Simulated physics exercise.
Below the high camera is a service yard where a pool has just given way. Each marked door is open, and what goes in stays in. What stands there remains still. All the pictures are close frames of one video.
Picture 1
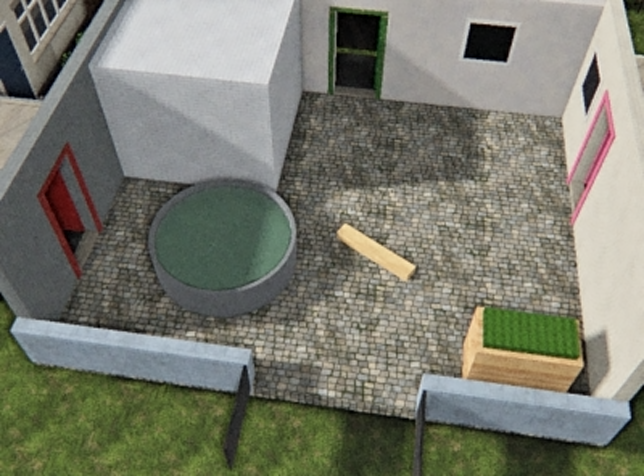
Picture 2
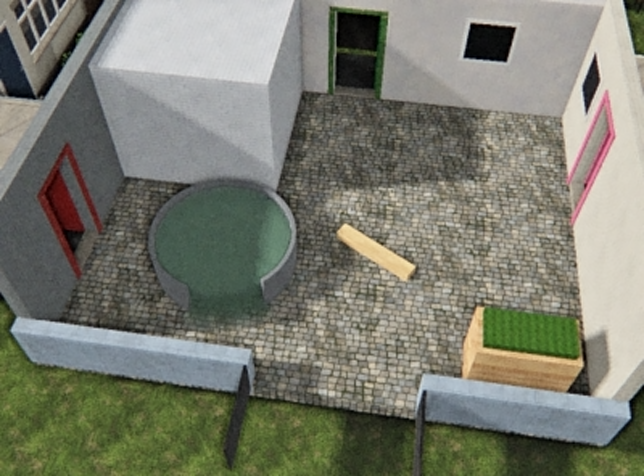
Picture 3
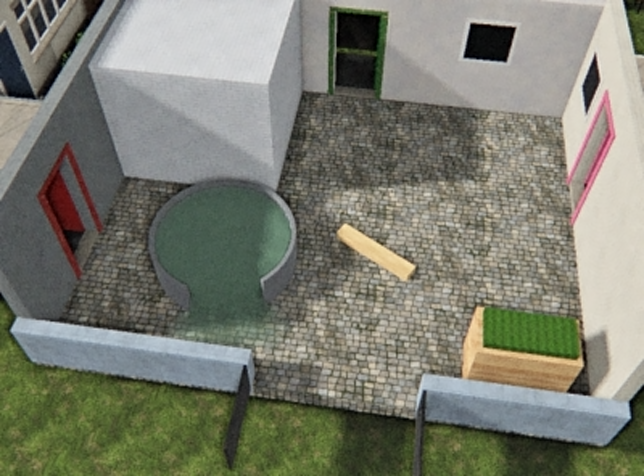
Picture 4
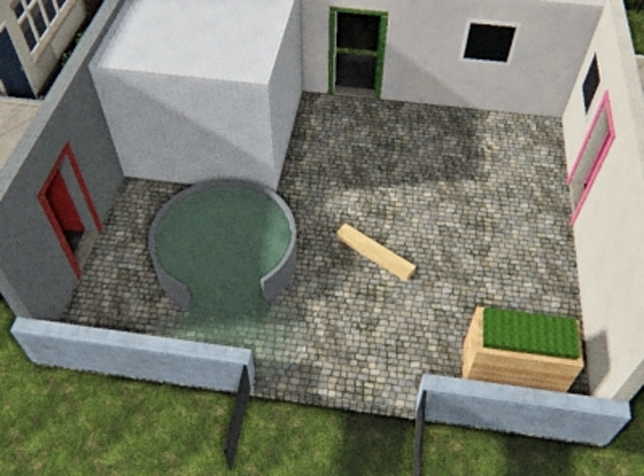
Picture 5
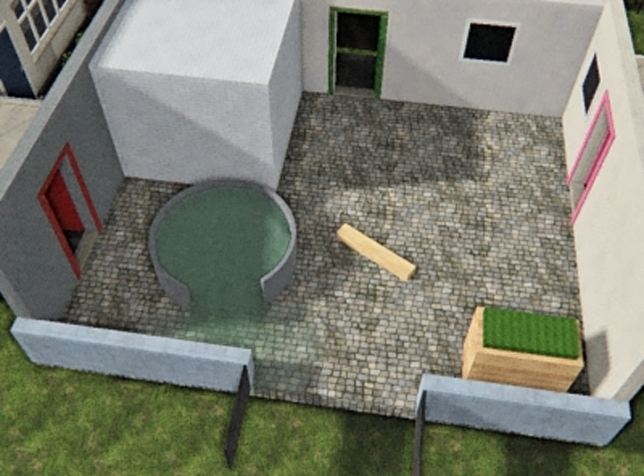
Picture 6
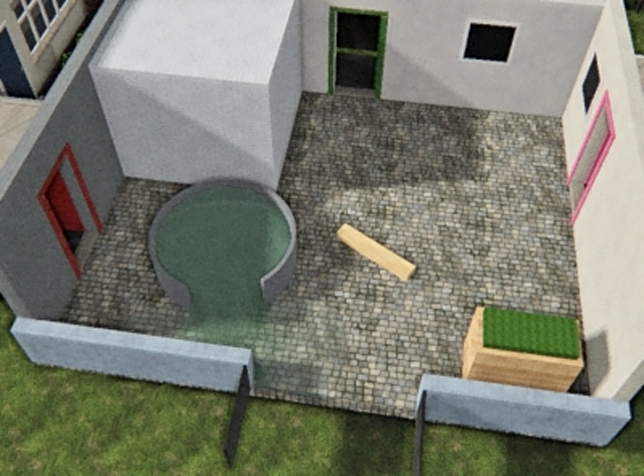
In a paved yard with a red door on the left, the front of a round pool gave way, and greenish water poured out through the gap and spread across the stones toward the low front wall.
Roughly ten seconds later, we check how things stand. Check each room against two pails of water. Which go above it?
In the end the pink door counts as not over. The green door counts as not over. The red door counts as over.
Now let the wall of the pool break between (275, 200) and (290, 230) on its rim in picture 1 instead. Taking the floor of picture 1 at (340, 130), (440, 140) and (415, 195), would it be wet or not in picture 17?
In the order given: Swamped, swamped and swamped.
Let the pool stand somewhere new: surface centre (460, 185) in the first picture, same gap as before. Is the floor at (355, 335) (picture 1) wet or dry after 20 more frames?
At that place: Awash.
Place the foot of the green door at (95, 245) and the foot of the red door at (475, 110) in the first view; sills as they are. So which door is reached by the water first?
Looks like the green-painted one.
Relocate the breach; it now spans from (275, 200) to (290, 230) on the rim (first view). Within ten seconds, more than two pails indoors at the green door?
Well, the green door simply overshoots.
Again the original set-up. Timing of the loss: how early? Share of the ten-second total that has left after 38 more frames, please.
By then, close to 80 % of it.
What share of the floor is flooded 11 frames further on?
Roughly 20 percent.
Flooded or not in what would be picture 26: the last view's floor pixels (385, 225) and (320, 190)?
Point one: Unflooded. Point two: Unflooded.
A moment on, water covers 10 % of the floor; the pink door not reached, the green door not reached, the red door not reached.
Next, water covers 20 % of the floor; the pink door not reached, the green door not reached, the red door wet at the sill, nothing in.
Then, water covers 35 % of the floor; the pink door not reached, the green door not reached, the red door under two buckets in.
Later, water covers 55 % of the floor; the pink door wet at the sill, nothing in, the green door not reached, the red door over two buckets in.
In the end, water covers 80 % of the floor; the pink door wet at the sill, nothing in, the green door not reached, the red door over two buckets in.
